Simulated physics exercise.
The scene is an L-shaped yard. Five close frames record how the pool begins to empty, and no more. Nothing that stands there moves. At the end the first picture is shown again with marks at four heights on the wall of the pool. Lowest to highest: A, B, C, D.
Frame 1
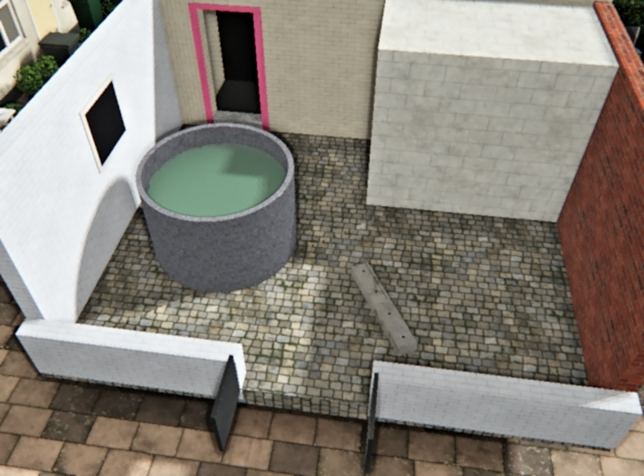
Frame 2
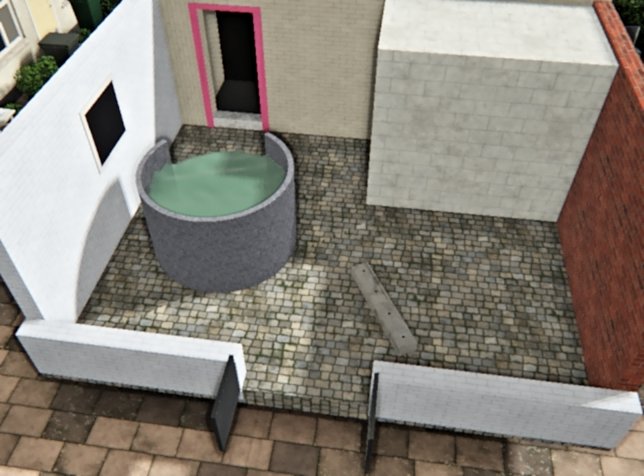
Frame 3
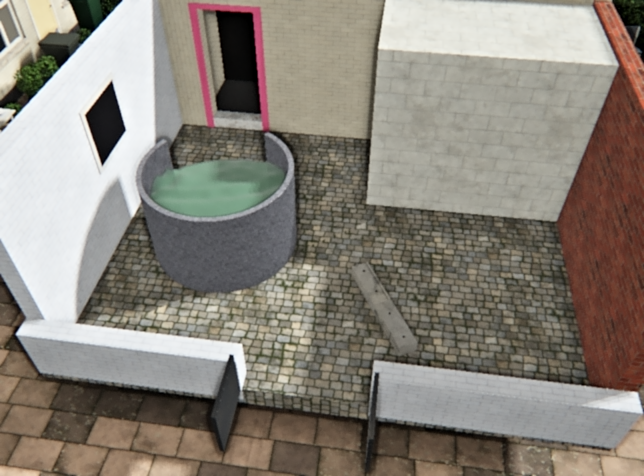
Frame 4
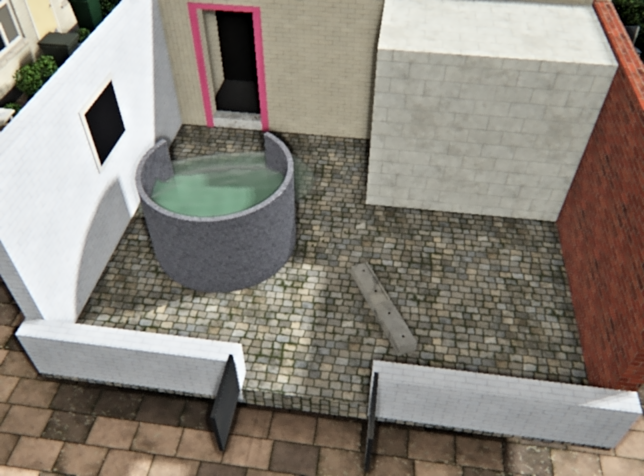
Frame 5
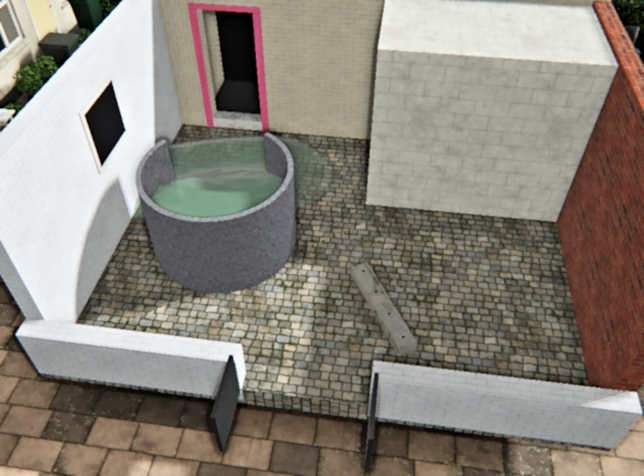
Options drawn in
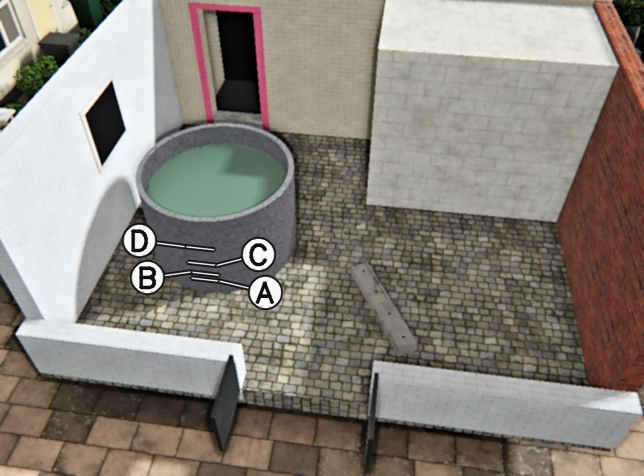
Round grey pool of green water losing its back wall, the water sloping down and spreading across the cobbled yard behind it.
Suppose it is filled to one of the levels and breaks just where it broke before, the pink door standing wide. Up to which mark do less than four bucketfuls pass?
Take B.
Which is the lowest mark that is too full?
It is C.
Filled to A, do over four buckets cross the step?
No.
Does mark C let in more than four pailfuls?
Yes, it does.
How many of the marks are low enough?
Two of the four.
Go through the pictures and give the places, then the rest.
The first picture shows water in the pool at rest, its middle at (218, 184); foot of the pink doorway at (239, 128); open gate at (307, 350).
In the second picture, water covers 2 % of the ground, its front hidden from here.
In the third picture, water covers 6 % of the ground, its front hidden from here.
In the fourth picture, 12 % of the ground under water, visible out to (146, 206).
In the fifth picture, 19 % of the ground under water, visible out to (325, 172).
In white, A at (205, 279); B at (204, 273); C at (202, 263); D at (199, 248); from the bottom up A, B, C, D.
For mark A, nothing gets over.
For mark B, a bucket or two gets in.
For mark C, about 10 bucketfuls get in.
For mark D, dozens of bucketfuls pour in.
